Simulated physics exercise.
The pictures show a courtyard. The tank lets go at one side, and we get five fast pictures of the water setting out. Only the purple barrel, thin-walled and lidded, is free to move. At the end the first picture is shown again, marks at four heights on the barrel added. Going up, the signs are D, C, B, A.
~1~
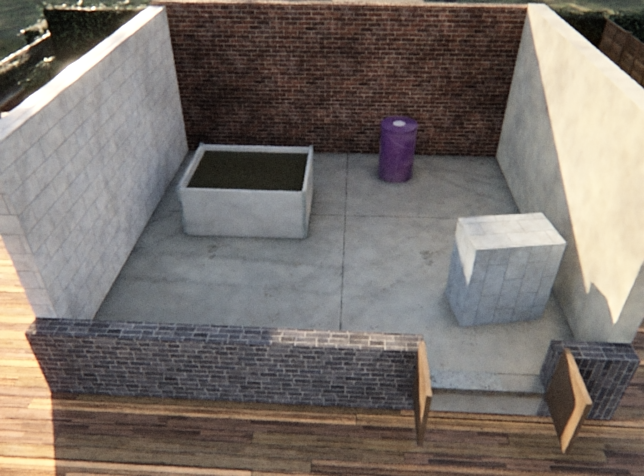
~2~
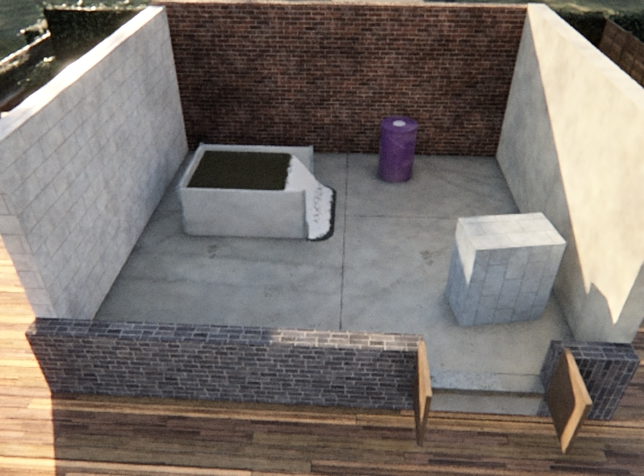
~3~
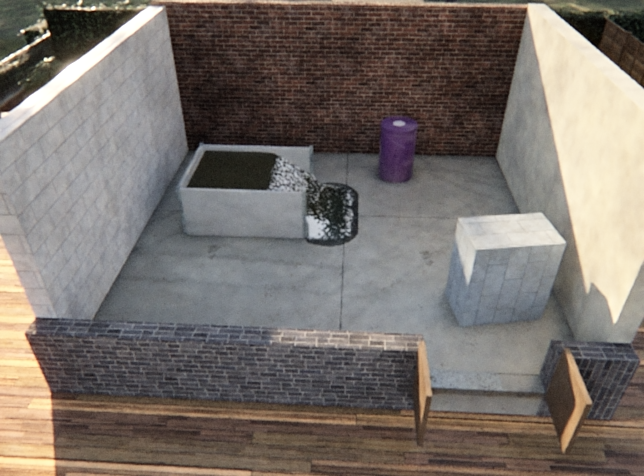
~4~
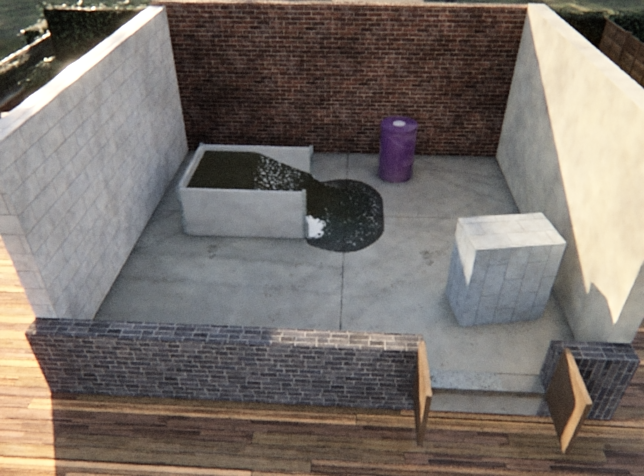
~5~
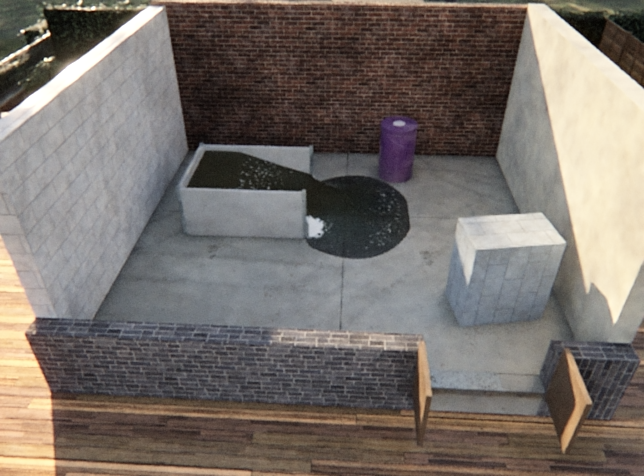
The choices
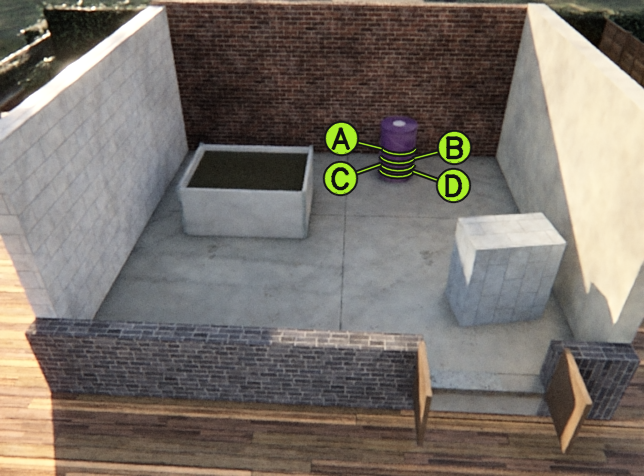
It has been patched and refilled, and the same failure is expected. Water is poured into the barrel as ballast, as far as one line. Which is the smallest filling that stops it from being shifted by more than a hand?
The answer is mark C.
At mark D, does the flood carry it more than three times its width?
No.
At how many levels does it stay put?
Three of them.
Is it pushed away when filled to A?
No, that is safe.
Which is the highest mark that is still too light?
D.
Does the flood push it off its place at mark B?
No.
On the marked copy, A at (399, 154); B at (398, 163); C at (397, 170); D at (397, 176); from the bottom up D, C, B, A.
For mark A, it does not move.
For mark B, it does not move.
For mark C, it does not move.
For mark D, it is pushed about its own width away.
